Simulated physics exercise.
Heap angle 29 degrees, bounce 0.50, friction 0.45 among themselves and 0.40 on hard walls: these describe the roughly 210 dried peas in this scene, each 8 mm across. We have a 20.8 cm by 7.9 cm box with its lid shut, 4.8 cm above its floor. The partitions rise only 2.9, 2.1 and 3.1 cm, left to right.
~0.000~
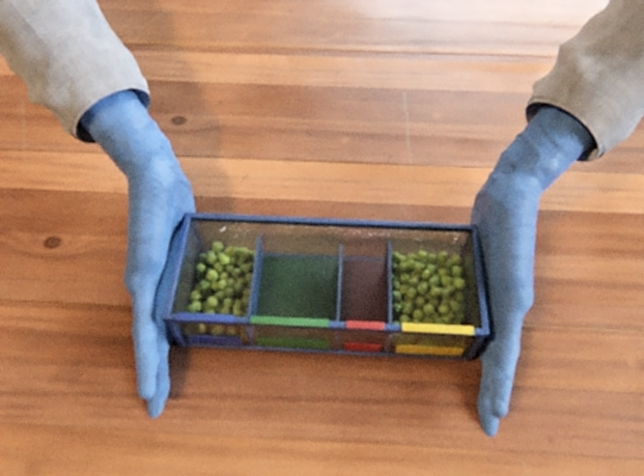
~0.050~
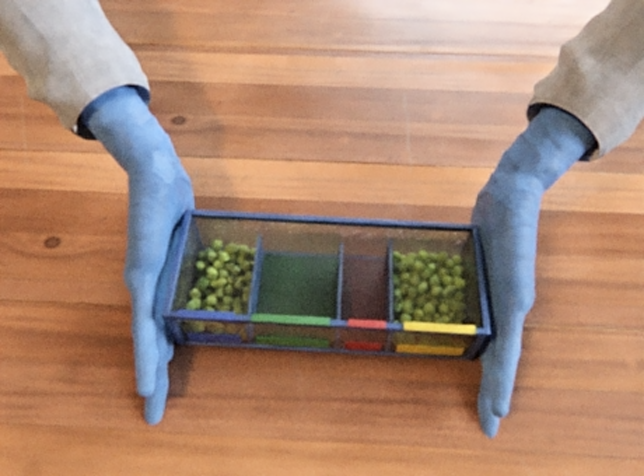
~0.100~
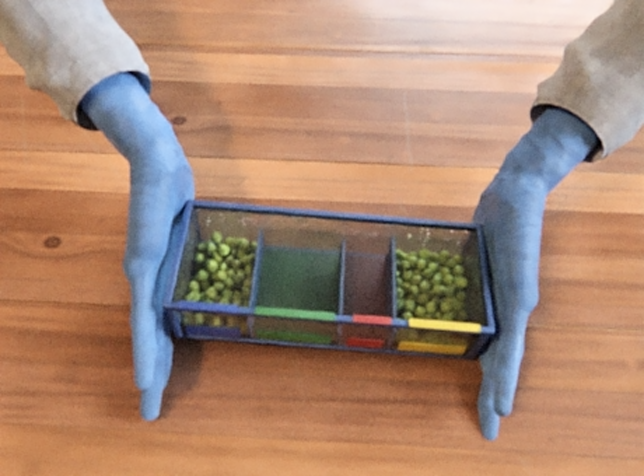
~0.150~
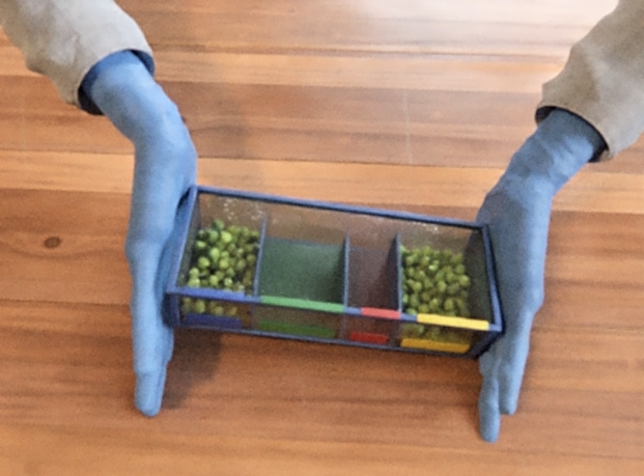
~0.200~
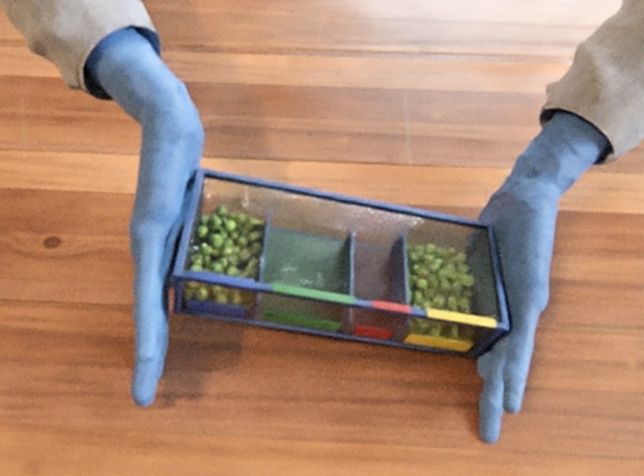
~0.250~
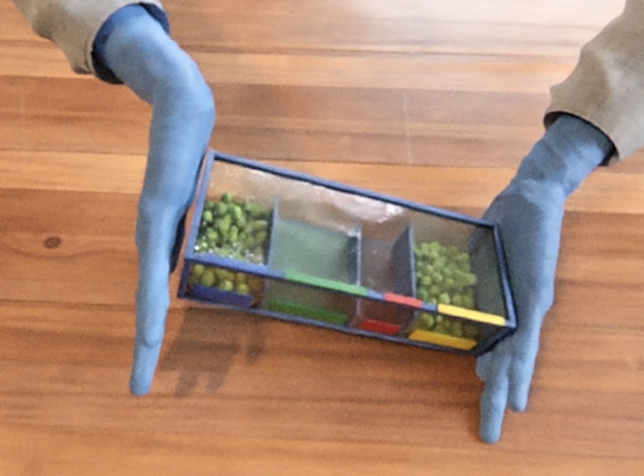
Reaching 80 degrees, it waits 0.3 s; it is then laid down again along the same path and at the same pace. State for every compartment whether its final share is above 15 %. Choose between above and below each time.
Red: Below, blue: Above, green: Below, yellow: Above.
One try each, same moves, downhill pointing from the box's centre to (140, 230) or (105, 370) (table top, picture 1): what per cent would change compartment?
The share comes to about 20 in a hundred, then about 15 in a hundred.
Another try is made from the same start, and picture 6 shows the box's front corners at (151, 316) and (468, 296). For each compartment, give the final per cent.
Red = 0 %, blue = 50 %, green = 5 %, yellow = 40 %.
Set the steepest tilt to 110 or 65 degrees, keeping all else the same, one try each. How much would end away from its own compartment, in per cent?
40 % and 5 %.
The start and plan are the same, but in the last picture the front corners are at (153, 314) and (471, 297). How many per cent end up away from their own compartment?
Roughly 15 per cent.
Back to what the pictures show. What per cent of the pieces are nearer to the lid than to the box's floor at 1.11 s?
Share: Approx. 30 %.
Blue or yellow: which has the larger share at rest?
The larger amount is in the yellow one.
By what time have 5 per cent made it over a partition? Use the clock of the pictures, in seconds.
Around 0.95 seconds.
After 1.11 s, tilt 80 degrees; red 10 %, blue 30 %, green 5 %, yellow 60 %.
Then, at 1.69 s, tilt 41 degrees; red 10 %, blue 20 %, yellow 70 %.
After 2.31 s, tilt 0 degrees; red 10 %, blue 20 %, yellow 70 %.
By 2.9 s all is still; red 10 %, blue 20 %, green 0 %, yellow 70 %.
